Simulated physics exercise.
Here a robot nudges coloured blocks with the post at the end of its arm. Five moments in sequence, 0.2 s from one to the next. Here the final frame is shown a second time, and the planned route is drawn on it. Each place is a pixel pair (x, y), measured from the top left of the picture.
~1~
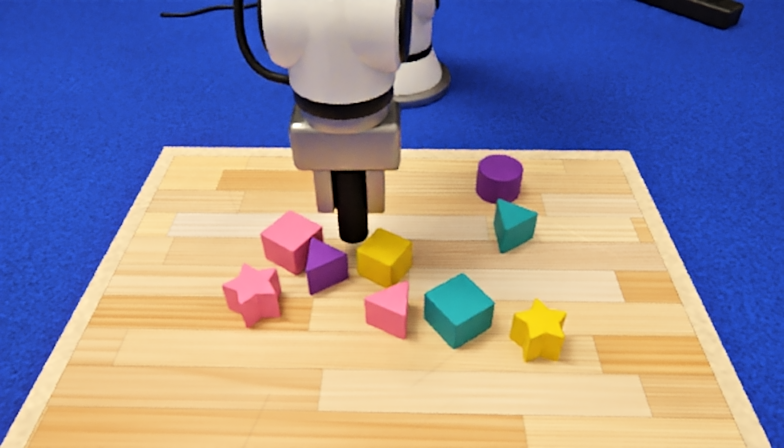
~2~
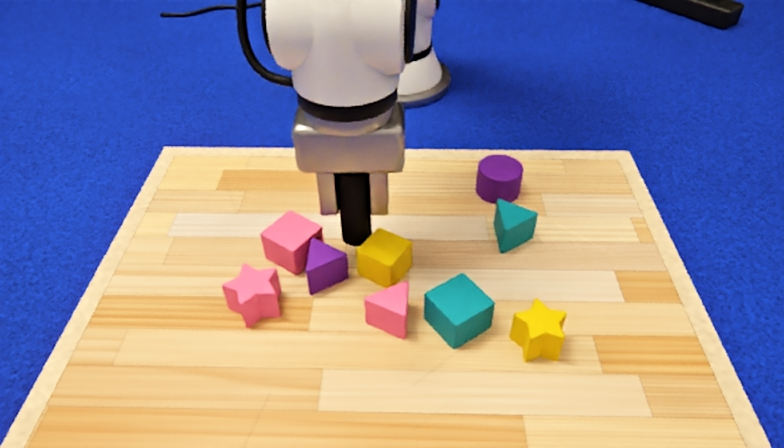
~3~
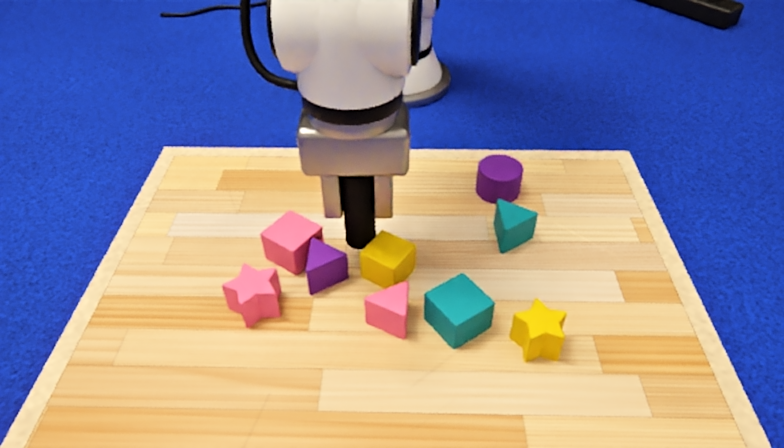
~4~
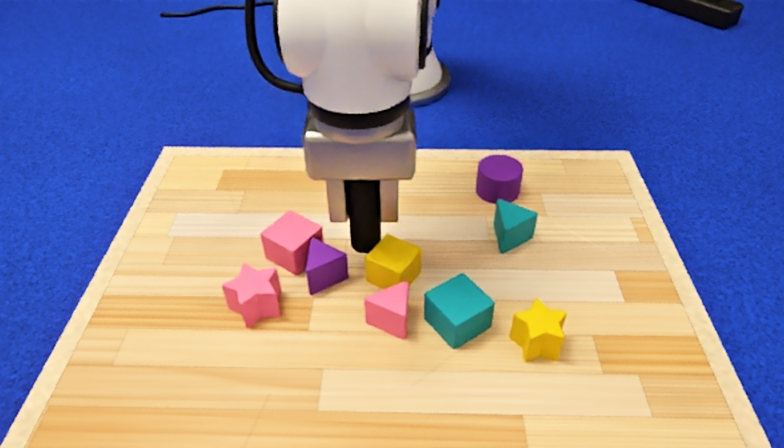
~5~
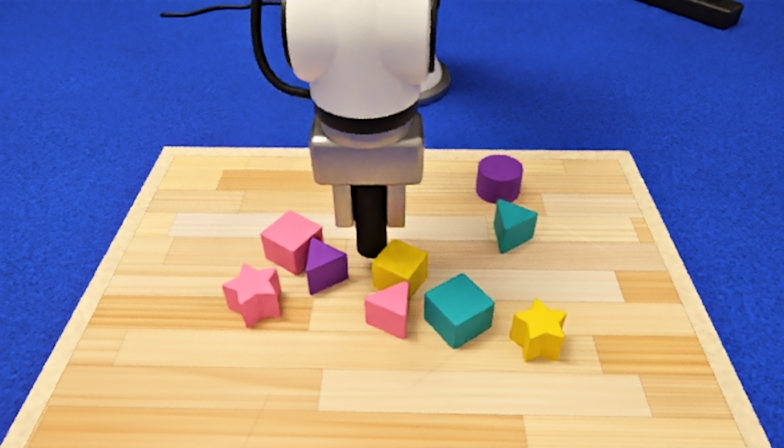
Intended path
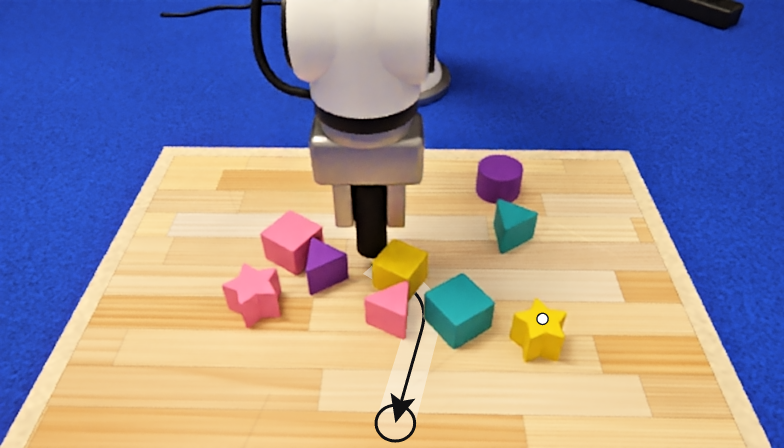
We see a robot arm over a wooden board scattered with coloured blocks; its black post shifts slightly right and toward the viewer, nudging the yellow square block a short way in that direction while the other blocks stay still.
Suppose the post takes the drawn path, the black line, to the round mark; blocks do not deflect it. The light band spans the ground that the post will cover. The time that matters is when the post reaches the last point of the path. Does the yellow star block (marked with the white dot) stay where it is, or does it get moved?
It gets moved.
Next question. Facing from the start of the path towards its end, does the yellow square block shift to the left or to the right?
My answer: Left.
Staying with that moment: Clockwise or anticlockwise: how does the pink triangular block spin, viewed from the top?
Clockwise rotation.
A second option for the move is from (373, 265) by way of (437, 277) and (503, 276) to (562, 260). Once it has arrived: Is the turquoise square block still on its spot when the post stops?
No.
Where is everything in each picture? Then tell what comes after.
Post tip (354, 234); block tops, pink triangular block (392, 297); yellow square block (384, 245); turquoise square block (460, 298); yellow star block (543, 319), in the first frame.
Post (357, 236); blocks unchanged, in the second frame.
Post (361, 239); yellow square block (388, 248), in the third frame.
Post (366, 243); yellow square block (394, 252), in the fourth frame.
Post (372, 248); pink triangular block (392, 297); yellow square block (400, 257); turquoise square block (460, 298); yellow star block (543, 319), in the fifth frame.
Path on the board, from (373, 265) over (420, 299) and (414, 356) to (395, 423); the dot is on the yellow star block.
What follows on the original path. One third of the way, post (421, 284); pink triangular block (391, 302), turned 15° clockwise; yellow square block (452, 296); turquoise square block (490, 323), turned 15° anticlockwise; yellow star block (556, 323), turned 15° anticlockwise.
Two thirds of the way, post (415, 339); pink triangular block (382, 322), turned 120° clockwise; yellow square block (460, 329), turned 15° anticlockwise; turquoise square block (511, 343), turned 40° anticlockwise; yellow star block (569, 325), turned 25° anticlockwise.
At the end, post (395, 407); pink triangular block (381, 324), turned 130° clockwise; yellow square block (460, 329), turned 15° anticlockwise; turquoise square block (511, 343), turned 40° anticlockwise; yellow star block (569, 325), turned 25° anticlockwise.
